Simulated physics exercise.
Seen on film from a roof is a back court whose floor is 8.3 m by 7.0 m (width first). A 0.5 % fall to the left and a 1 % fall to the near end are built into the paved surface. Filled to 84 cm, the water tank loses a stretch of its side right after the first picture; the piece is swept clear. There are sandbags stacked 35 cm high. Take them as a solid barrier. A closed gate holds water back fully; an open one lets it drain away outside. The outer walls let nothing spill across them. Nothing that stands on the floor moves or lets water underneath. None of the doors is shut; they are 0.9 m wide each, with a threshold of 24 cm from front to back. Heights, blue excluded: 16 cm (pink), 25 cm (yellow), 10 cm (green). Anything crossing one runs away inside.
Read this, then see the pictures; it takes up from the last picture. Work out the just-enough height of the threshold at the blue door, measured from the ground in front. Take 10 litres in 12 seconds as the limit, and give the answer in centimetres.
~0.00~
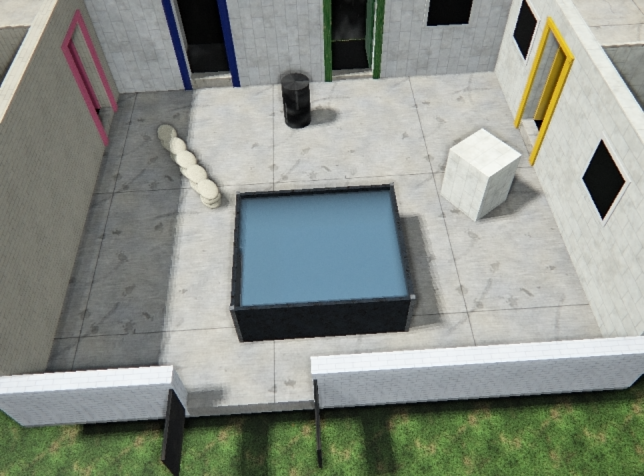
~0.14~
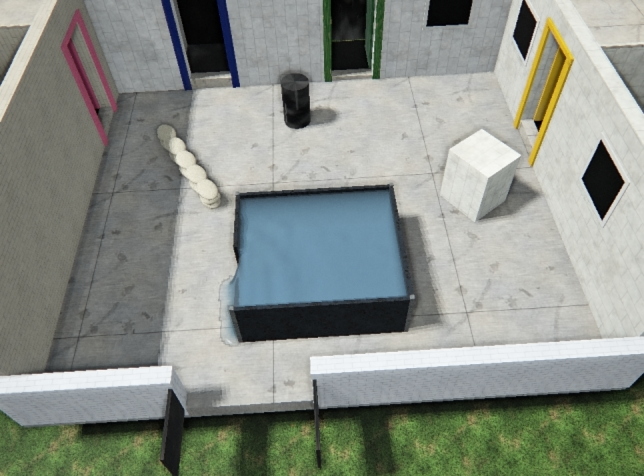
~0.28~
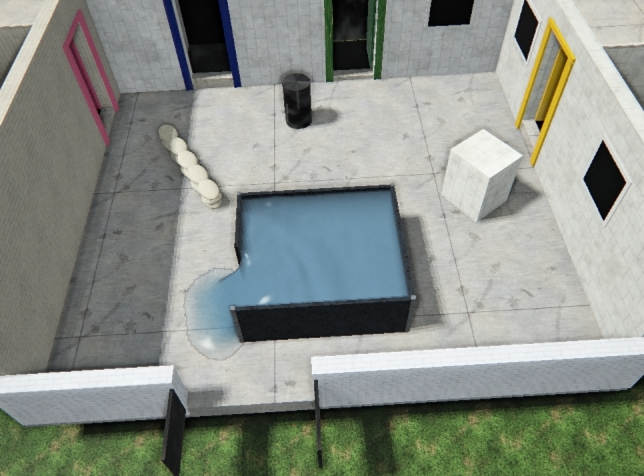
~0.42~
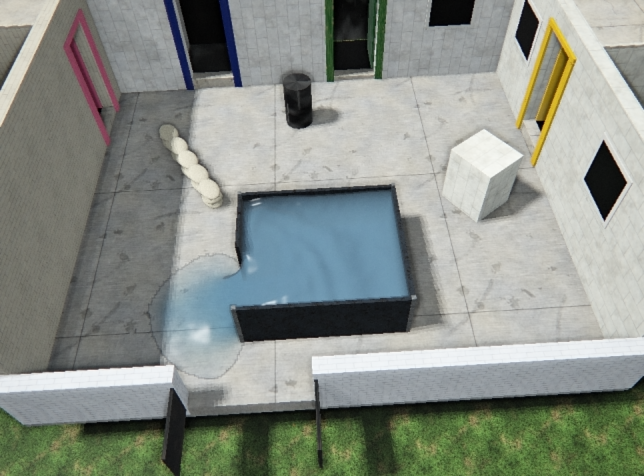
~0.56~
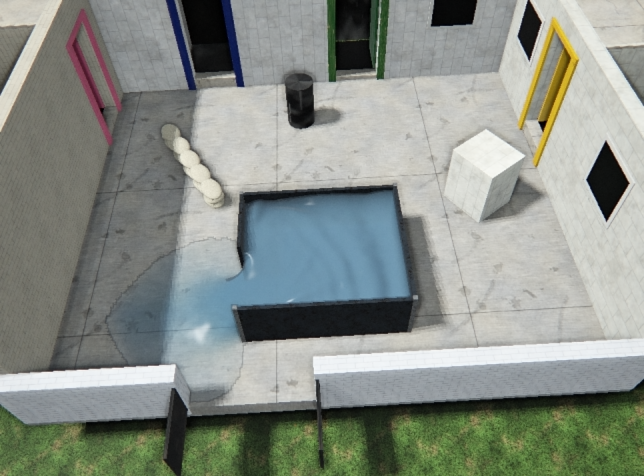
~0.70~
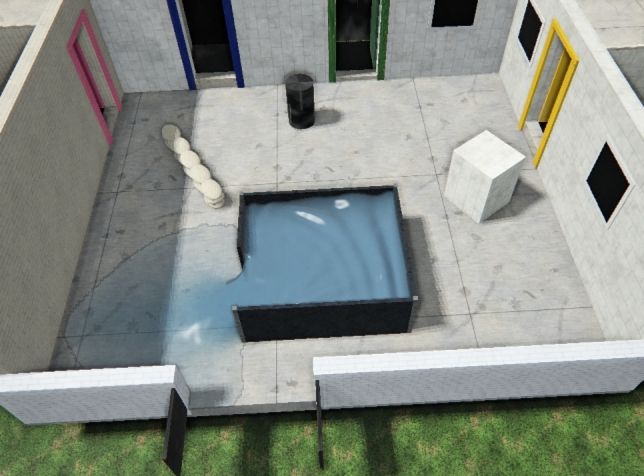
It works out at roughly 9.5 cm.
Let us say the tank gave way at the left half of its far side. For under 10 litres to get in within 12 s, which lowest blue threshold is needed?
I'd say close to 34 cm.
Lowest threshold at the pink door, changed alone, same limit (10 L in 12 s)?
The pink one would have to be about 21 cm high.
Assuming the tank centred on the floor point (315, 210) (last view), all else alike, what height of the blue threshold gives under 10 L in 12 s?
It should be around 8.0 cm high.
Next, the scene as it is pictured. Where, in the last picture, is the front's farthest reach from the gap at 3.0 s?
Front tip: Approx. (124, 97) px.
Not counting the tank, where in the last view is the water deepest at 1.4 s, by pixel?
(41, 400).
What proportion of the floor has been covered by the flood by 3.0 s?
The wet part is about 25 per cent.
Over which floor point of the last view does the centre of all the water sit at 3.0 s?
Around (223, 279).
After 1.4 s water covers 15 % of the floor, deepest (66 cm) near (41, 400); it has not reached the blue door.
After 3.0 s water covers 25 % of the floor, deepest (42 cm) near (41, 400); it has not reached the blue door.
After 12.0 s water covers 95 % of the floor, deepest (16 cm) near (66, 398); 7 cm at the blue door, 0 litres in over its 24 cm threshold.
At the blue door as built, the water arrived by 3.7 s and peaked near 13 cm at 6.6 s.
Run again over the same 12 s with other heights there, 21 litres in over 8 cm, 4 litres over 11 cm. The limit of 10 litres is kept from about 9.5 cm up.
